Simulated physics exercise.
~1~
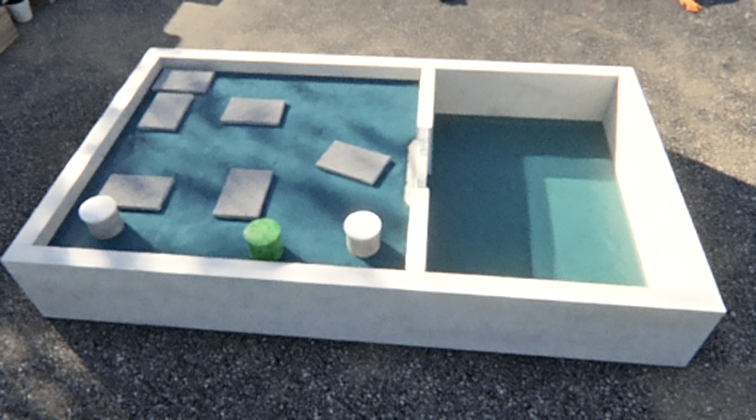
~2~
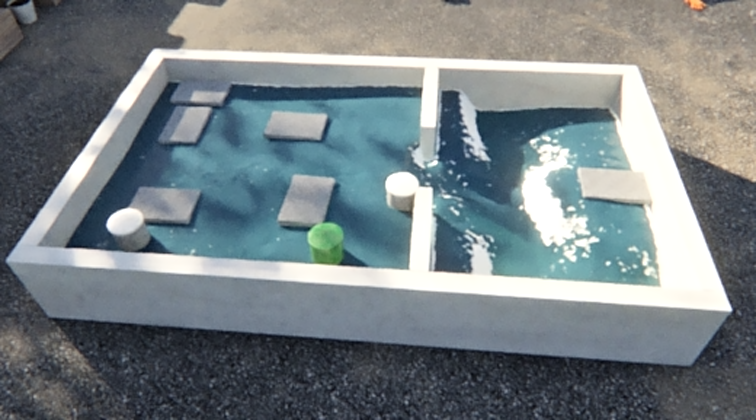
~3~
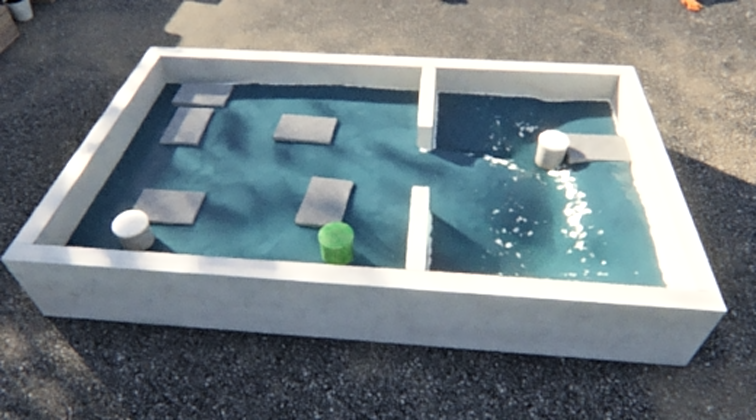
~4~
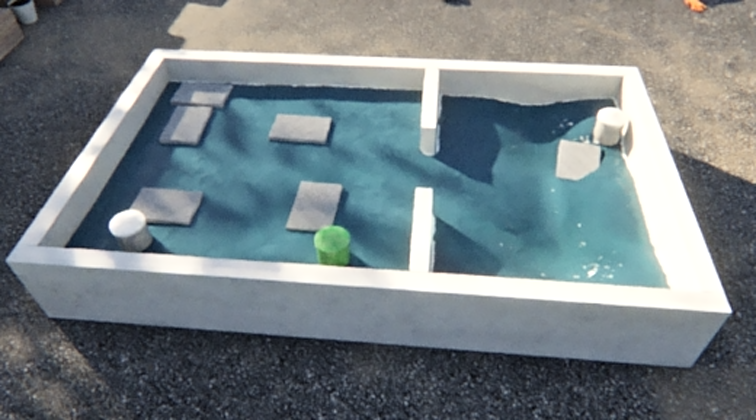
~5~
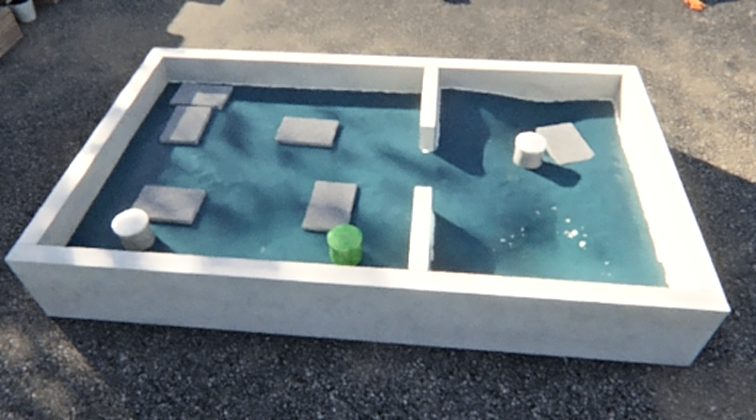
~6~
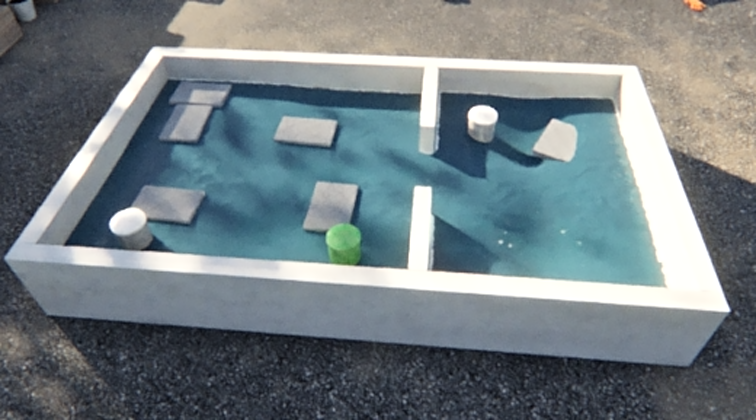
The clip opens on a pale basin split by a divider, with grey slabs, two white pails and a green pail floating in the left part and lower, calmer water on the right. A gap opens in the divider and water surges through, foaming white, as one slab is carried to the far right side and a white pail reaches the opening. That pail then passes through and drifts to the right wall beside the slab. Next it swings back leftward while the slab turns. Finally the water calms, with pail and slab afloat on the right and the green pail still left of the divider.
